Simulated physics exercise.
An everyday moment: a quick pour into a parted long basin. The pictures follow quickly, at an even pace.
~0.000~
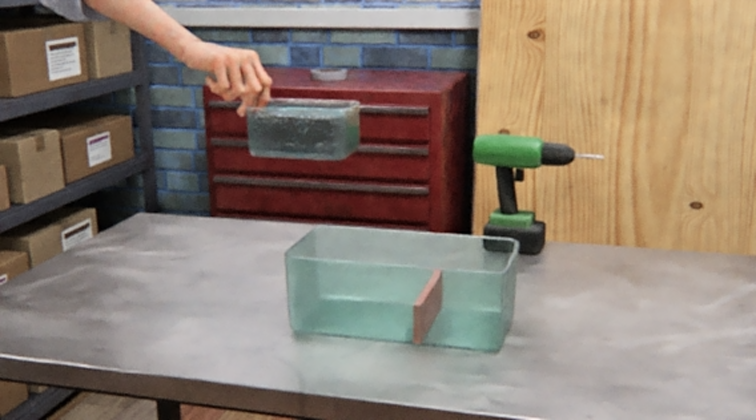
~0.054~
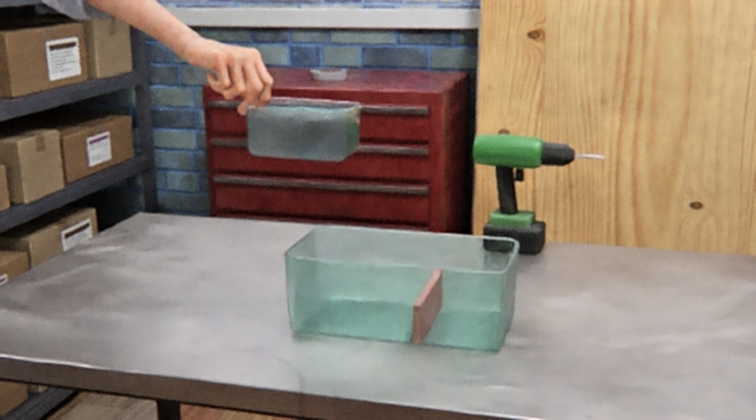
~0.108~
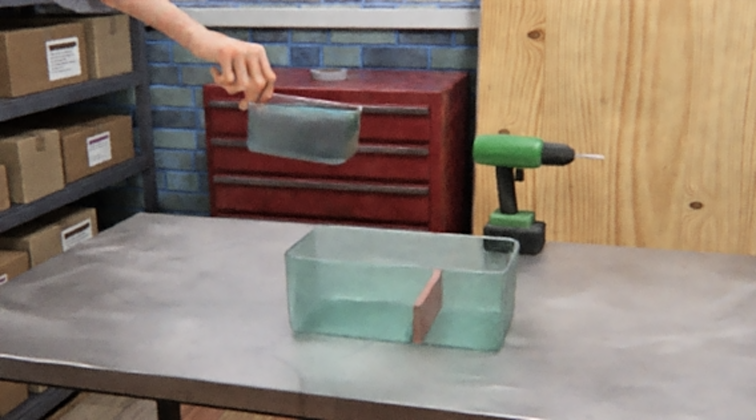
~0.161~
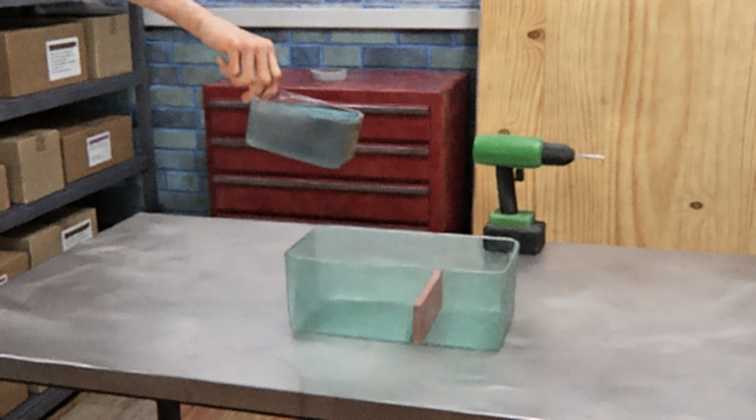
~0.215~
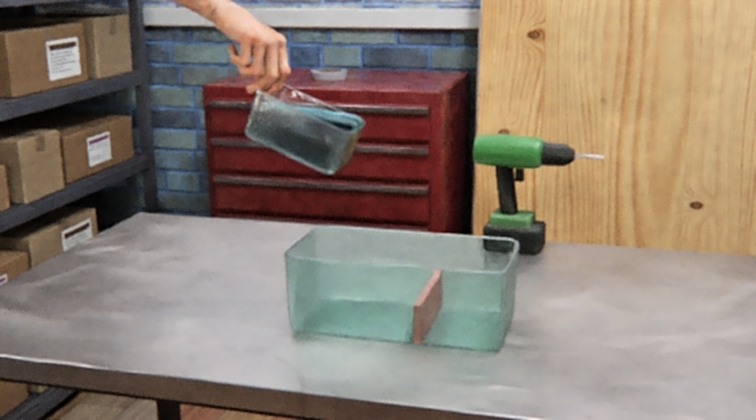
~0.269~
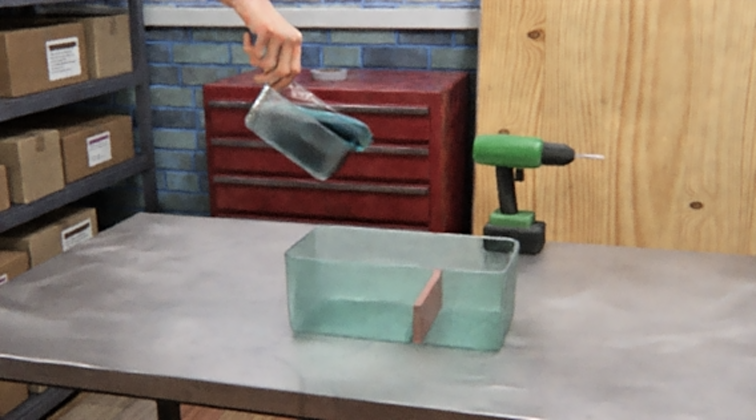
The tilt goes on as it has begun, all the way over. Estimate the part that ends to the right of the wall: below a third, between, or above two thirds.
In the end less than a third is right of the wall.
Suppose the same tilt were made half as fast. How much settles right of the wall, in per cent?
About 10 per cent.
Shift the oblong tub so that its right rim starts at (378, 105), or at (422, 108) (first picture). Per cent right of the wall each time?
Roughly 45 per cent, and 80 per cent.
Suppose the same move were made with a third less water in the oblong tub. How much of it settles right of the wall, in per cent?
Some 5 per cent.
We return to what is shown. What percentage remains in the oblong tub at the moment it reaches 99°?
Roughly 15 in a hundred.
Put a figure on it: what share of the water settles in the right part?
Close to 0 per cent.
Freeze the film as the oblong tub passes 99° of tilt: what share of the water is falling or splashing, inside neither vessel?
Close to 45 per cent.
A moment on, the oblong tub is tipped on its side and 13 per cent is still to pour, 42 is left of the wall and 0 right of it.
Next, the oblong tub is tipped right over and 1 per cent is still to pour, 92 is left of the wall and 1 right of it.
Then the oblong tub is tipped right over and 0 per cent is still to pour, 96 is left of the wall and 2 right of it.
Later the oblong tub is tipped right over and 0 per cent is still to pour, 96 is left of the wall and 2 right of it.
In the end 96 per cent lies left of the wall, 2 right of it and 2 outside.
